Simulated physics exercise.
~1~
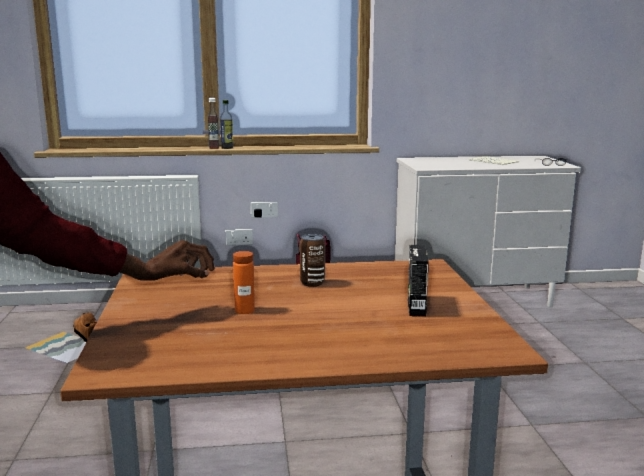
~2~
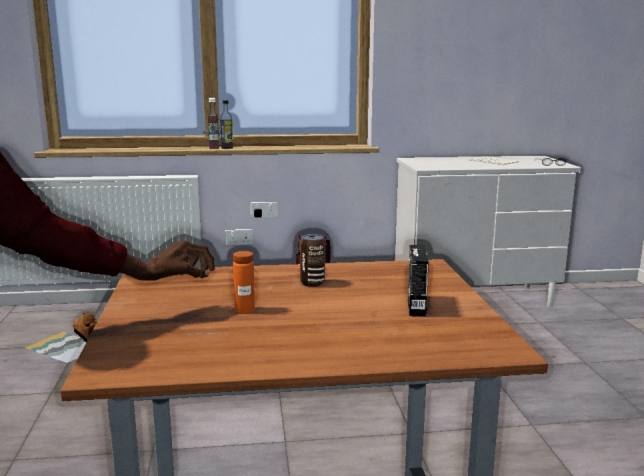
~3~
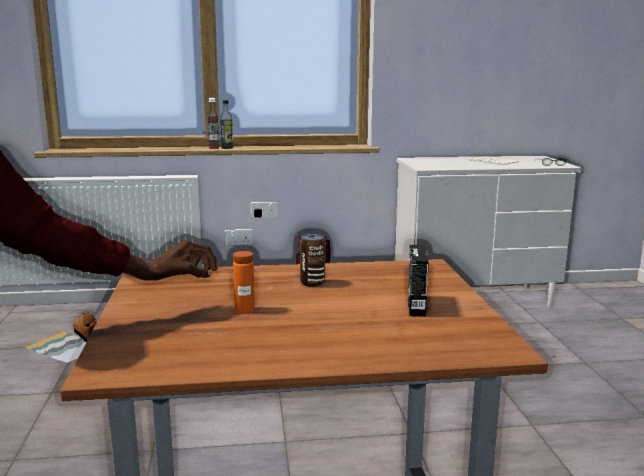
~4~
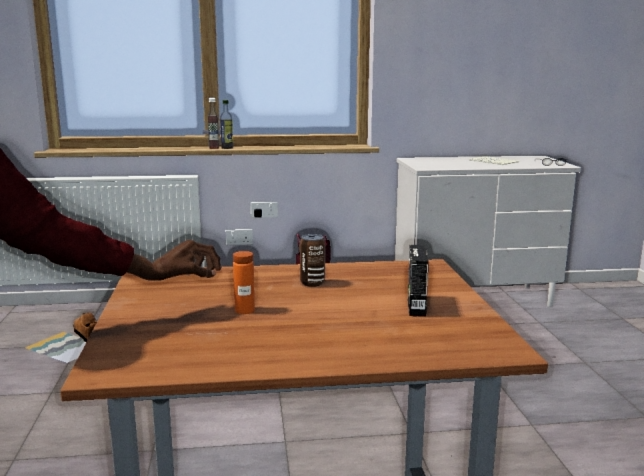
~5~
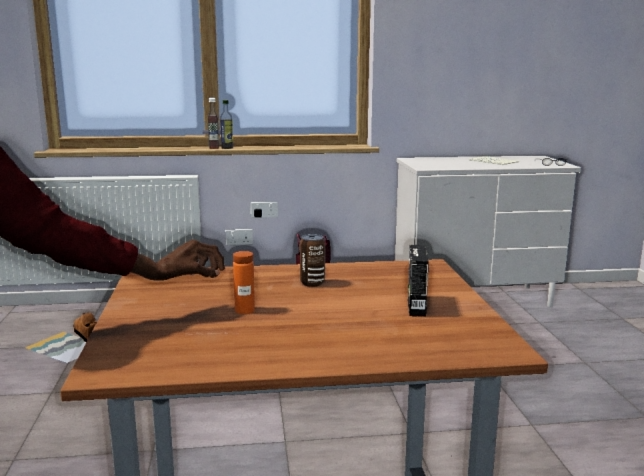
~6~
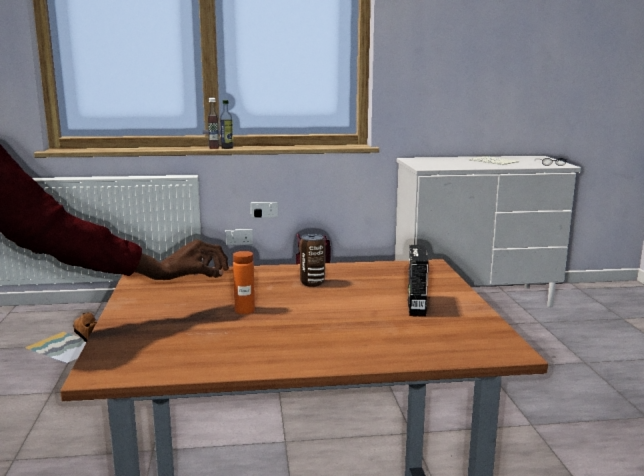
A hand in a dark red sleeve moves slightly right beside an orange shaker on a table.
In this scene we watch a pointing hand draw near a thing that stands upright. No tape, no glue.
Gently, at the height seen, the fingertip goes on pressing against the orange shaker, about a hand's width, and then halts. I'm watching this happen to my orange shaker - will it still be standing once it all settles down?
No - knocked over.
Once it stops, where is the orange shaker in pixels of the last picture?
At about (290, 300).
Then, 0.50 s on from there, orange shaker turned 21° from how it was put near (255, 281).
Then, 0.80 s on from there, orange shaker on its side near (287, 299).
Then, 0.90 s on from there, orange shaker on its side near (290, 299).
In the end, toppled on the table, orange shaker. At the end, from the last picture's camera, orange shaker near (290, 300).
